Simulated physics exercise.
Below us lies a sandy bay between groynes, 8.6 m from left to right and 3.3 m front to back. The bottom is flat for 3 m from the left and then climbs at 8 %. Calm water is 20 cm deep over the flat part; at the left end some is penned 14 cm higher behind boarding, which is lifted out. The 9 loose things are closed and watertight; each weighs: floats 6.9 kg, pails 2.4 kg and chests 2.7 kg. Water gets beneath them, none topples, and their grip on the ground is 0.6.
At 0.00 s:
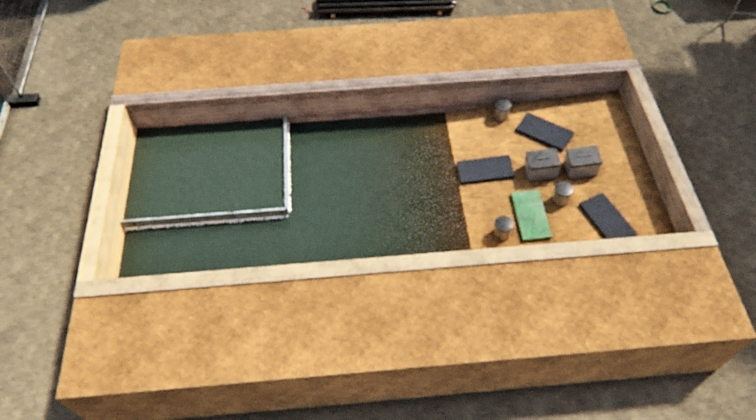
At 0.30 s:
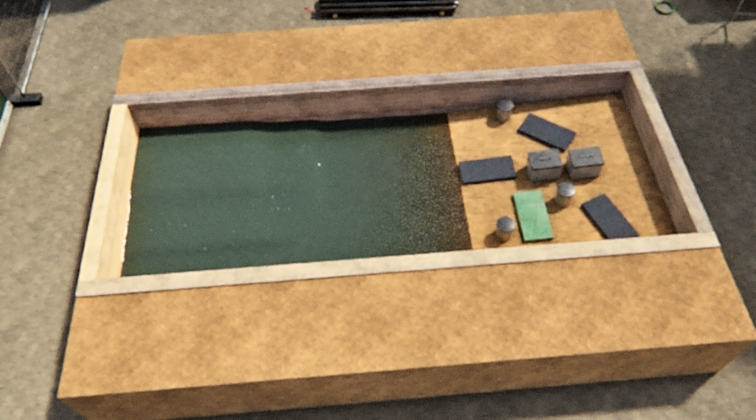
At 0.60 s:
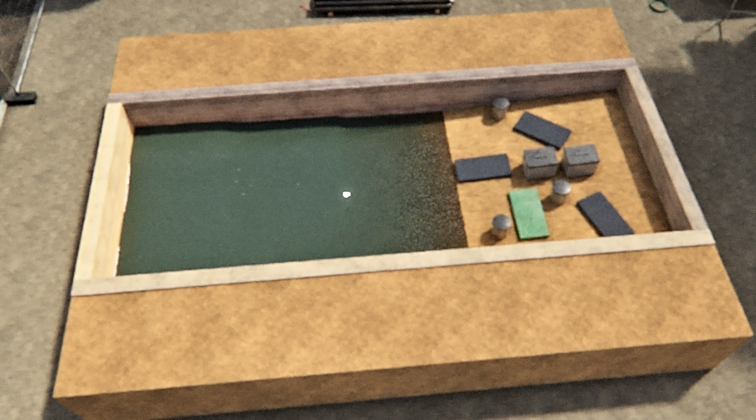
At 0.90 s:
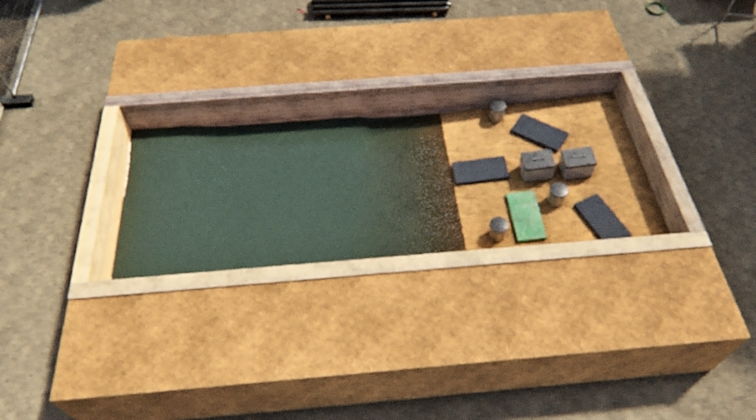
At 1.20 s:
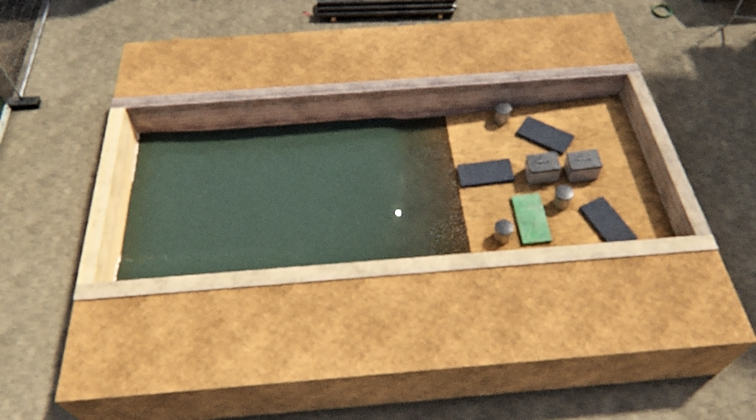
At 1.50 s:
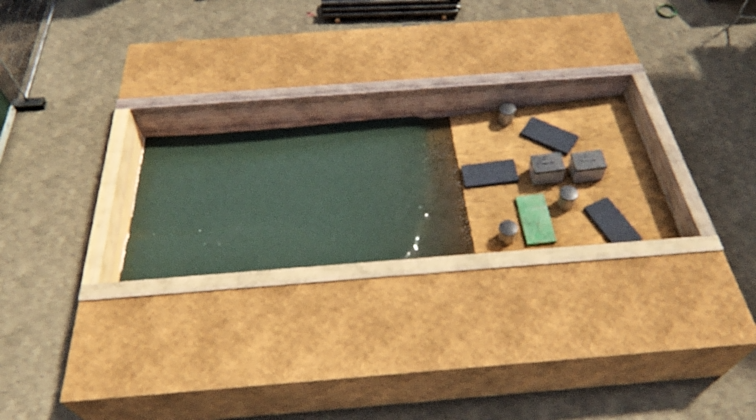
The boarding penning water at the left end disappears from the dark green pool, and small glints shift across the gently rippling surface, while the green float, dark slabs, grey pails and chests on the sand at right stay put.
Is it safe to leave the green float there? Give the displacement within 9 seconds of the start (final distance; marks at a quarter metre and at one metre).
The green float travels far.
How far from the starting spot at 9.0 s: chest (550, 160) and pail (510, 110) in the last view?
In that order: 0 cm, 0 cm.
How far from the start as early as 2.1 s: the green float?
About 0 cm.
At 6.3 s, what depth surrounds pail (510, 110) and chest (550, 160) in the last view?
About 3 and 1 cm.
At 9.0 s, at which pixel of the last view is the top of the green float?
Near (403, 220).
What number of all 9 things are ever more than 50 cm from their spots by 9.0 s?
That makes 3.
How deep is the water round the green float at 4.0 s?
Roughly 3 cm.
After 2.1 s the green float is near (536, 218), 0.0 m from its start, aground; 0 afloat.
After 4.0 s the green float is near (538, 217), 0.0 m from its start, aground; 2 afloat.
After 6.3 s the green float is near (511, 214), 0.4 m from its start, afloat; 3 afloat.
After 9.0 s the green float is near (403, 220), 2.1 m from its start, afloat; 3 afloat.
